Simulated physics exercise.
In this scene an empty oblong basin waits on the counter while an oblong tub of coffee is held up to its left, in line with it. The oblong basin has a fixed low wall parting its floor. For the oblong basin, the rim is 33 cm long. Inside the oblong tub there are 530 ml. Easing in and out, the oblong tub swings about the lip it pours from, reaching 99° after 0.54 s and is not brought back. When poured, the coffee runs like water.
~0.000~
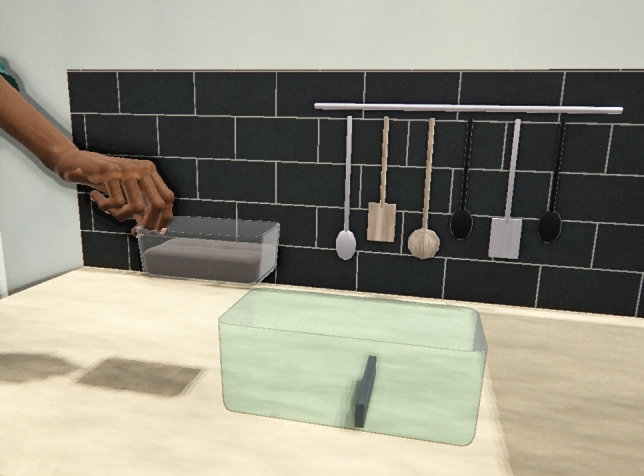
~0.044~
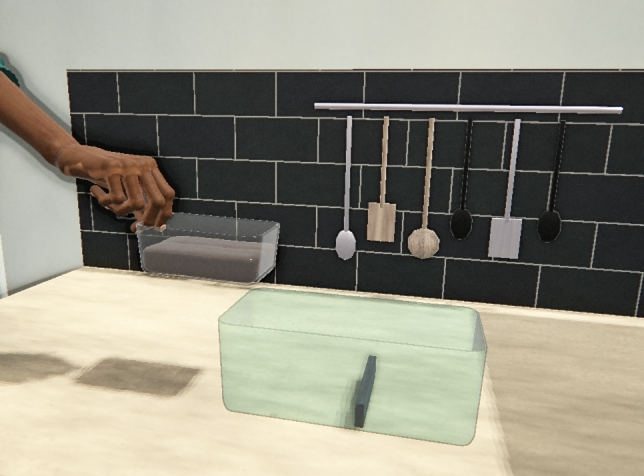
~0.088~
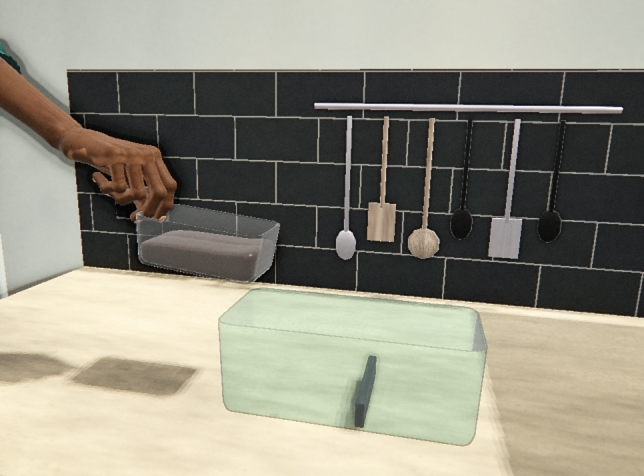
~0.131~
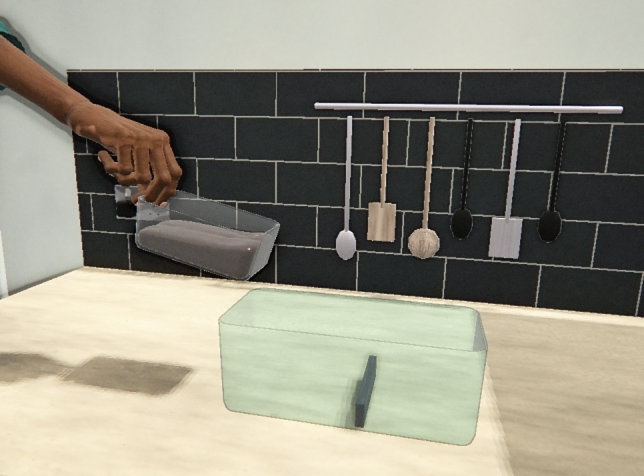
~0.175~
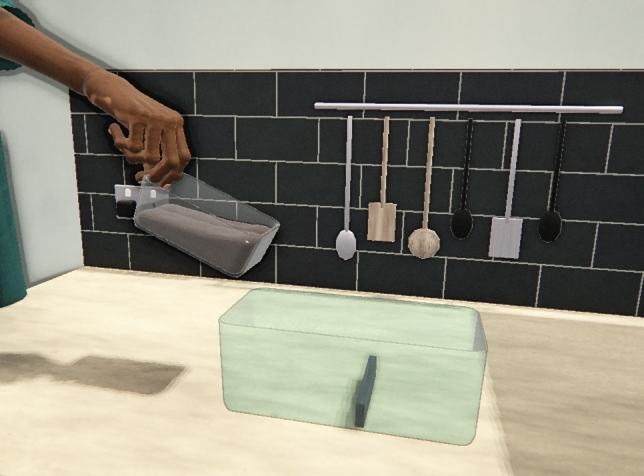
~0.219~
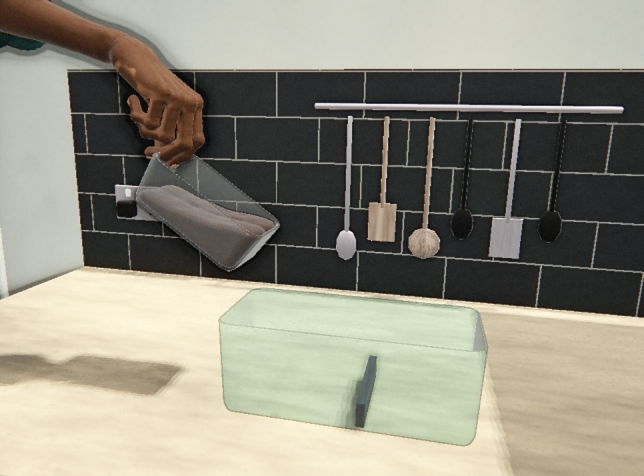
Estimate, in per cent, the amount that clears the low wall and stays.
Roughly 30 percent.
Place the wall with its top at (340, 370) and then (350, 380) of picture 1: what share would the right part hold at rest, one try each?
Try 1: 65 %; try 2: 55 %.
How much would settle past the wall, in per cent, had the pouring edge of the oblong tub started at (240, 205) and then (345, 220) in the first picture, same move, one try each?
About 15 %, then about 70 %.
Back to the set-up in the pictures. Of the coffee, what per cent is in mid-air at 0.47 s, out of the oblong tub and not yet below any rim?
I'd say close to 68 per cent.
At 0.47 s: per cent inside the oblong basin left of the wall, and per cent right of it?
Roughly 7 sits left and 0 sits right.
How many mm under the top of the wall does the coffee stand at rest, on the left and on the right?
Left 20 mm, right 26 mm.
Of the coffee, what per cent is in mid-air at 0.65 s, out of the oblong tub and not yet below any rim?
It comes to some 10 percent of the total.
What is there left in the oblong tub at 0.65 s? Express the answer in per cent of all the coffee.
2 %.
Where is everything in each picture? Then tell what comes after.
Tilt 0°; pouring edge (271, 232); surface from (160, 244) to (269, 253); the oblong basin's rim runs from (236, 304) to (482, 330); the wall's top is at (367, 379), in the first picture.
Tilt 2°; pouring edge (271, 232); surface from (159, 242) to (269, 251), in the second picture.
Tilt 6°; pouring edge (270, 232); surface from (157, 236) to (267, 246), in the third picture.
Tilt 14°; pouring edge (270, 232); surface from (155, 225) to (267, 241), in the fourth picture.
Tilt 24°; pouring edge (270, 232); surface from (154, 208) to (267, 234), in the fifth picture.
Tilt 35°; pouring edge (270, 232); surface from (156, 189) to (266, 226), in the sixth picture.
Then, 0.47 s in, the tilt is 94° and 26 per cent is still to pour, 7 is left of the wall and 0 right of it.
Then, 0.65 s in, the tilt is 99° and 2 per cent is still to pour, 55 is left of the wall and 33 right of it.
Then, 0.83 s in, the tilt is 99° and 0 per cent is still to pour, 62 is left of the wall and 32 right of it.
Then, 1.04 s in, the tilt is 99° and 0 per cent is still to pour, 67 is left of the wall and 30 right of it.
Finally, 67 per cent lies left of the wall, 30 right of it and 3 outside.
